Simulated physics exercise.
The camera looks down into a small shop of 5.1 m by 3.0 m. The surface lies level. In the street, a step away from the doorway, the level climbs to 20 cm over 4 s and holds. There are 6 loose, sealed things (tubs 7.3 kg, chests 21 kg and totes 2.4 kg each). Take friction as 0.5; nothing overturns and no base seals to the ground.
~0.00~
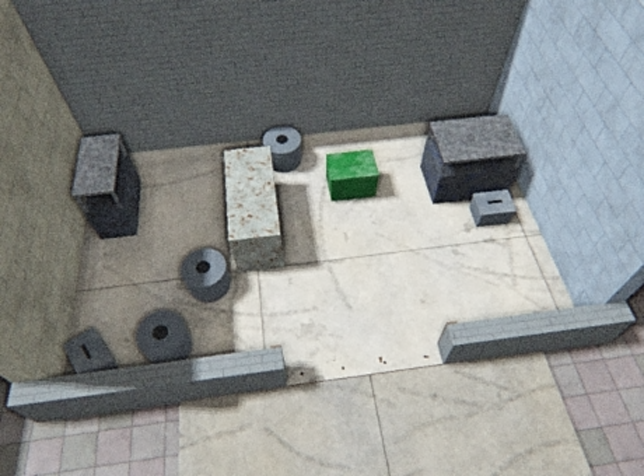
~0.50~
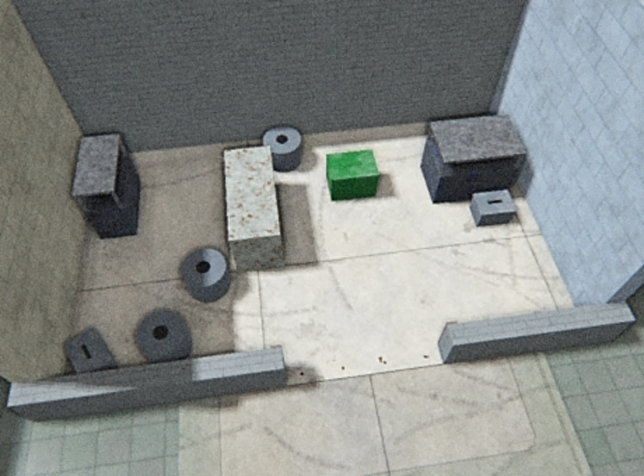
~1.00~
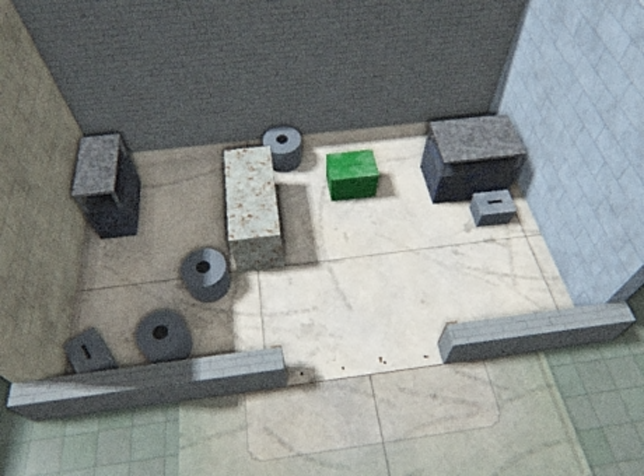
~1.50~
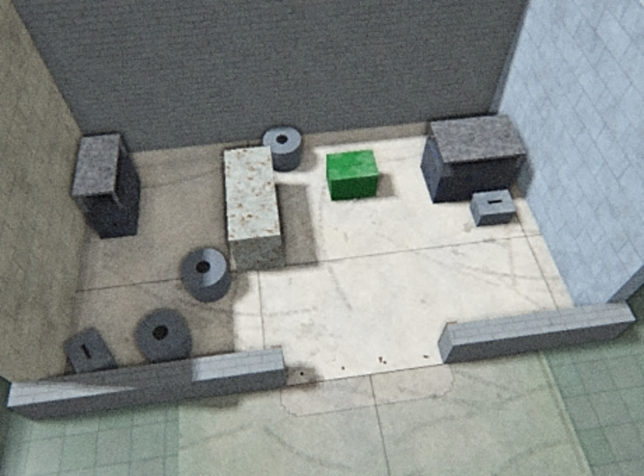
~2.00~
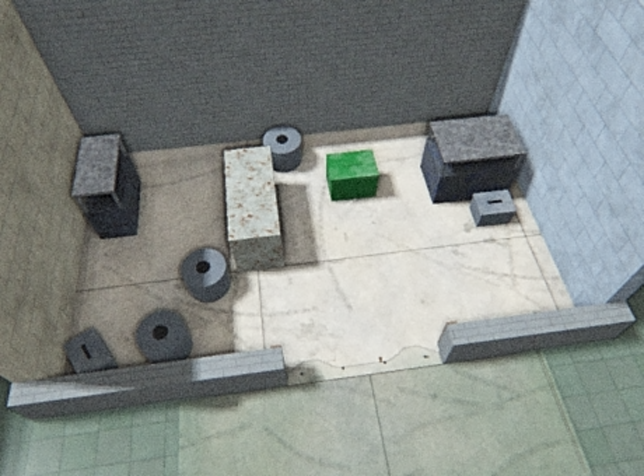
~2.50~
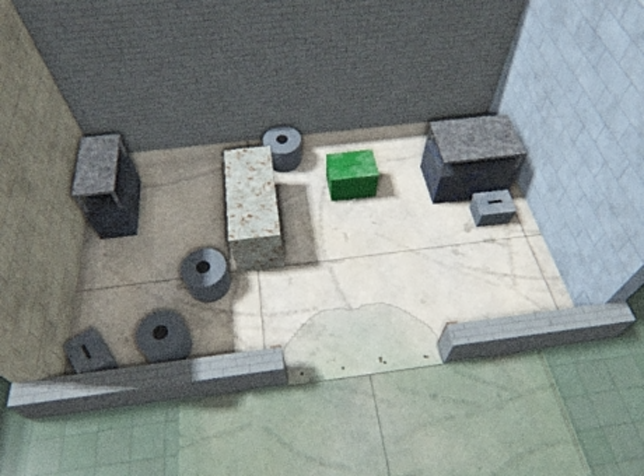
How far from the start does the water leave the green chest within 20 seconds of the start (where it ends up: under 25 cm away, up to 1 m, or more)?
The green chest gets carried off.
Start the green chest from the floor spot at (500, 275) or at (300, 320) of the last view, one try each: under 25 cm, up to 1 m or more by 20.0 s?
In turn: It ends far away; it travels far.
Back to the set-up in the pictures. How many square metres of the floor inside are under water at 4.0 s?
About 4.0 m2.
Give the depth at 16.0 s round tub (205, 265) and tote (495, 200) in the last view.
About 14 and 11 cm.
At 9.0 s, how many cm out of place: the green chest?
Roughly 80 cm by then.
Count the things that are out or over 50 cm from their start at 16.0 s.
By then 4.
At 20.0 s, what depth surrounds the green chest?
About 19 cm.
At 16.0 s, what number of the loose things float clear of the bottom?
I count 6.
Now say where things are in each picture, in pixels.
The first frame shows the green chest at (352, 164), on the bottom; water covers 0.0 m2; 0 of 6 have shifted.
The second frame shows the green chest at (352, 164) rests on the ground; 0.0 m2 under water; 0 of 6 have shifted.
The third frame shows the green chest at (352, 164), on the bottom; water covers 0.0 m2; 0 of 6 have shifted.
The fourth frame shows the green chest at (352, 164), on the bottom; 0.0 m2 under water; 0 of 6 have shifted.
The fifth frame shows the green chest at (352, 164) rests on the ground; 0.0 m2 under water; 0 of 6 have shifted.
The sixth frame shows the green chest at (352, 164), on the bottom; 0.6 m2 under water; 0 of 6 have shifted.
After 4.0 s the green chest is near (352, 164), 0.0 m from its start, aground; 0 afloat.
After 9.0 s the green chest is near (385, 116), 0.8 m from its start, afloat; 5 afloat.
After 16.0 s the green chest is near (480, 119), 1.7 m from its start, afloat; 6 afloat.
After 20.0 s the green chest is near (488, 117), 1.8 m from its start, afloat; 6 afloat.
